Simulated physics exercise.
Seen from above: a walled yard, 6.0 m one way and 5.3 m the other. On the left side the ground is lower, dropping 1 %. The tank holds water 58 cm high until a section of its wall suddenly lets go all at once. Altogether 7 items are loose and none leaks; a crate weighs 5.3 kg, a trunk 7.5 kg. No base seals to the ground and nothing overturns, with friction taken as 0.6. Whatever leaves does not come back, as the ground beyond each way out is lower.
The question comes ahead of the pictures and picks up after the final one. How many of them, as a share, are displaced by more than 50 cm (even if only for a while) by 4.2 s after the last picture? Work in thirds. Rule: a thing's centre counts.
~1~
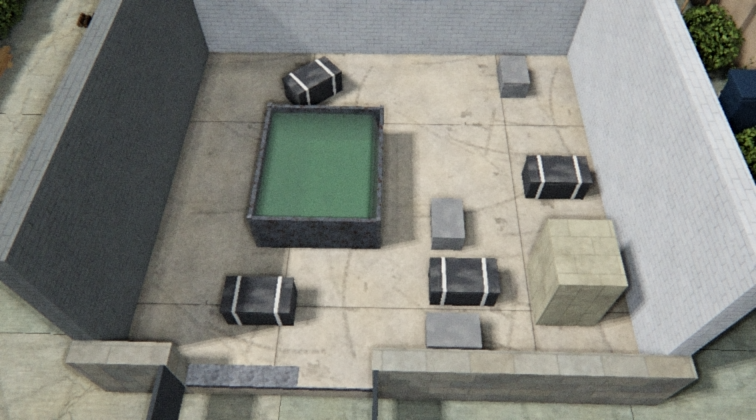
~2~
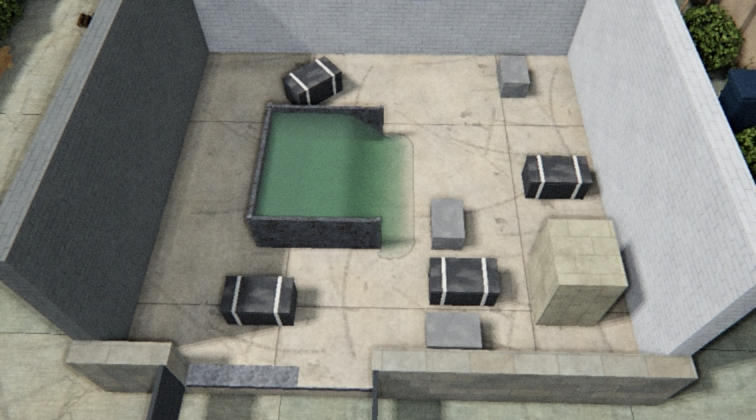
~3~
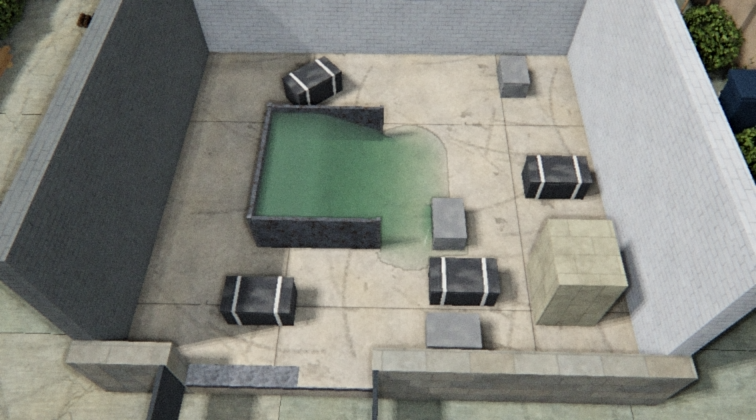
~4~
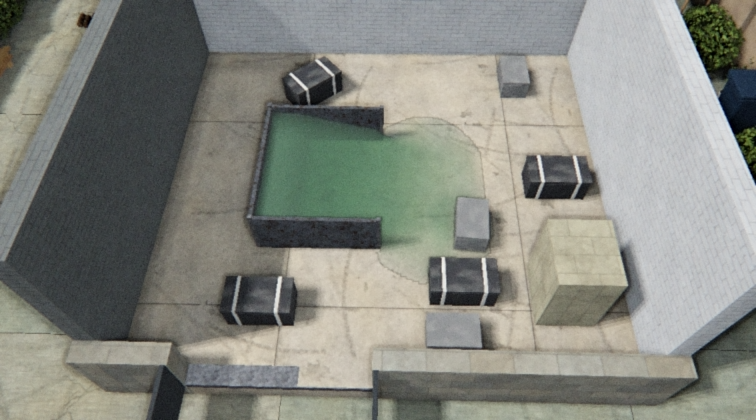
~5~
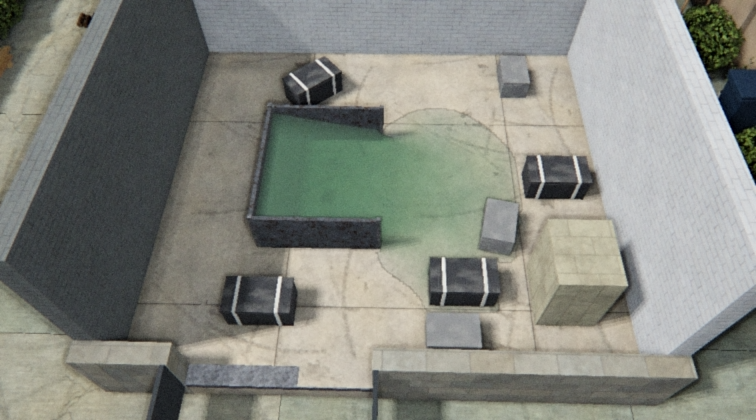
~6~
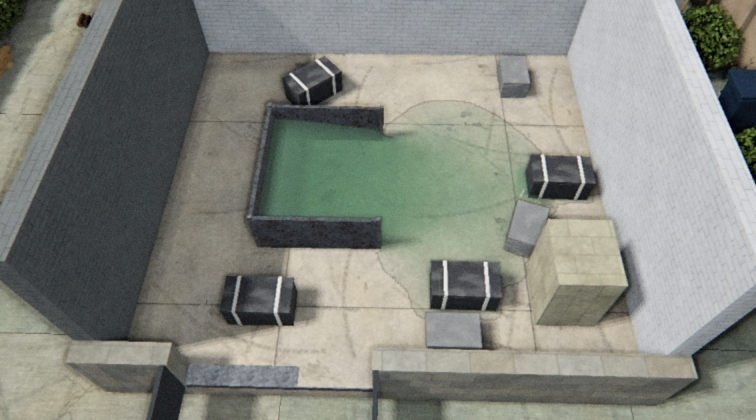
The share is at least two thirds.
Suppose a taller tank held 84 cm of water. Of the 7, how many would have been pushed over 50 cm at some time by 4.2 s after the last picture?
In that case the number is 7.
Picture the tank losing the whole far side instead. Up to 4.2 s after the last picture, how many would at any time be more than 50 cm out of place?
Then 4.
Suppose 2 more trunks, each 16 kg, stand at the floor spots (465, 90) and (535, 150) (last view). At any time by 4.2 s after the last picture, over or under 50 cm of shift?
Listed in order, the answers are beyond half a metre followed by beyond half a metre.
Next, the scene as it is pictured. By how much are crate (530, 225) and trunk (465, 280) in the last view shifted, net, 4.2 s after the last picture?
Going in order, that's 200 cm for one and 200 cm for the other.
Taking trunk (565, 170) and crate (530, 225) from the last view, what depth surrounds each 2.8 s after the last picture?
Close to 12 and 11 centimetres.
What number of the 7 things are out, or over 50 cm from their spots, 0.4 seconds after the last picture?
The number I get is 1.
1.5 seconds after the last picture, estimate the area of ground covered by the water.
Roughly 17 m2.
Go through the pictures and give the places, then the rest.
A crate at (448, 217), on the bottom; a trunk at (465, 275) rests on the ground; water covers 2.7 m2; 0 of 7 have shifted, in the first frame.
A crate at (448, 217), on the bottom; a trunk at (465, 275) rests on the ground; 3.6 m2 under water; 0 of 7 have shifted, in the second frame.
A crate at (449, 218) rests on the ground; a trunk at (465, 275) rests on the ground; 4.7 m2 under water; 0 of 7 have shifted, in the third frame.
A crate at (473, 218), on the bottom, 31 cm from its start; a trunk at (465, 275), on the bottom; 6.0 m2 under water; 1 of 7 have shifted, in the fourth frame.
A crate at (501, 220), on the bottom, 66 cm from its start; a trunk at (465, 275), on the bottom; water covers 7.4 m2; 1 of 7 have shifted, in the fifth frame.
A crate at (529, 223) rests on the ground, 102 cm from its start; a trunk at (466, 279), on the bottom, 6 cm from its start; water covers 9.0 m2; 2 of 7 have shifted, in the sixth frame.
Then, 0.4 s after the last picture 1 of 7 are over 50 cm from their spots; 0 afloat.
Then, 1.5 s after the last picture 2 of 7 are over 50 cm from their spots; 3 afloat.
Then, 2.8 s after the last picture 2 of 7 are over 50 cm from their spots; 4 afloat.
Then, 4.2 s after the last picture 5 of 7 are over 50 cm from their spots, and 5 have been at some point; 5 afloat.
